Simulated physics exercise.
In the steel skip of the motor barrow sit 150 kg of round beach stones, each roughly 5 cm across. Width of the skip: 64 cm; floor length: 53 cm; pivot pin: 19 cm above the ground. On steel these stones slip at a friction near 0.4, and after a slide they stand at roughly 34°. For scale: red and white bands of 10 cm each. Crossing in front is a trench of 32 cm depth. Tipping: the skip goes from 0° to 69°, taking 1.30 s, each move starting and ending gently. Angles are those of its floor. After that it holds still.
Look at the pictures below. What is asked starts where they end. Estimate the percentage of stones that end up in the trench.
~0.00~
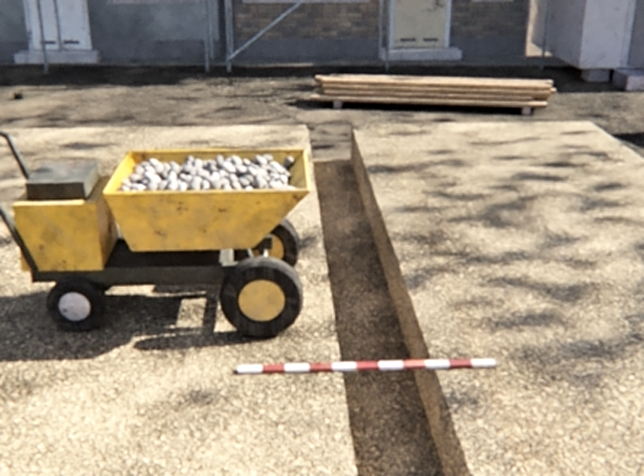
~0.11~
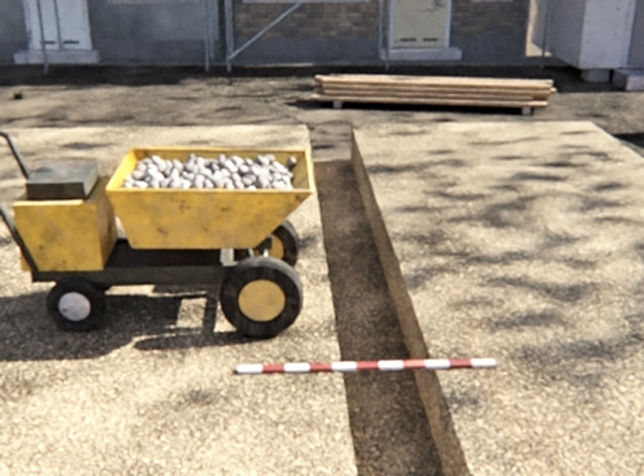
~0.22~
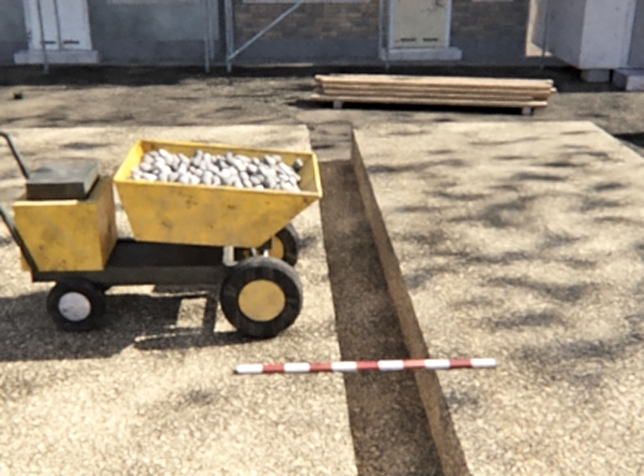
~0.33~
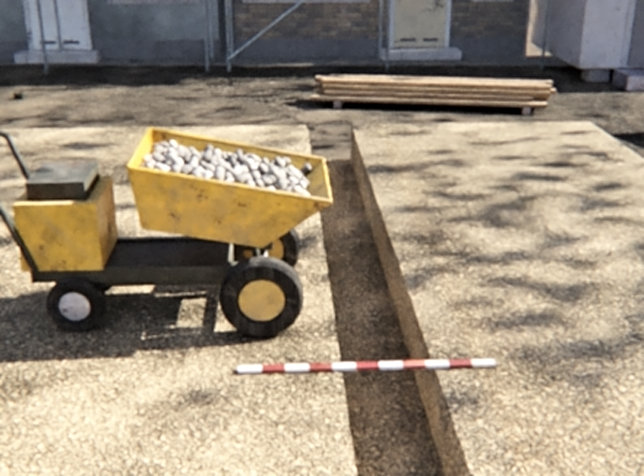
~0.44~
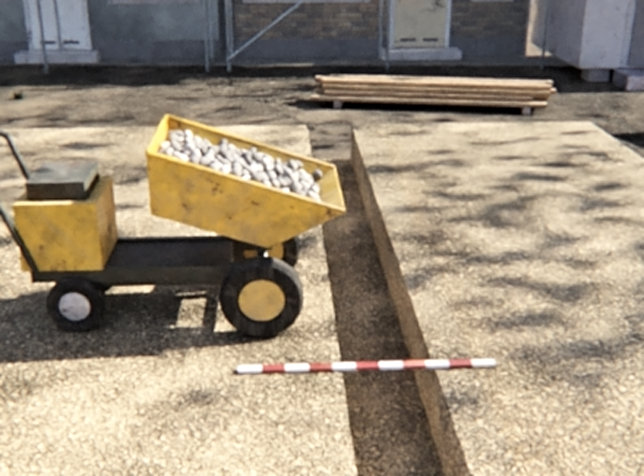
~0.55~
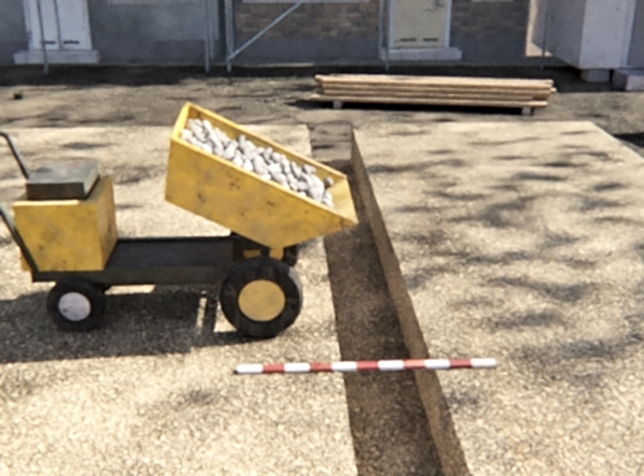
Roughly 49 per cent.
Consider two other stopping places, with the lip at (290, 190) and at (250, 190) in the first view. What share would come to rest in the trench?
Around 70 and then 100 percent.
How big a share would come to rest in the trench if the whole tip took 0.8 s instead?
Estimate: About 40 %.
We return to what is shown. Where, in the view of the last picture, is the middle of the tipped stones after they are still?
Somewhere around (419, 298) in the last picture.
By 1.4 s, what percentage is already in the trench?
At that moment: Approx. 25 %.
After 1.0 s the floor is at 59°; 98 % in the skip, 2 % in the trench; the foremost stones are at (397, 260).
After 1.4 s the floor is at 69°; 41 % in the skip, 24 % in the trench, 35 % past the trench; the foremost stones are at (518, 298).
After 1.8 s the floor is at 69°; 12 % in the skip, 36 % in the trench, 52 % past the trench; the foremost stones are at (628, 317).
After 3.7 s the floor is at 69°; 0 % in the skip, 49 % in the trench, 51 % past the trench; the foremost stones are past the picture's edge.
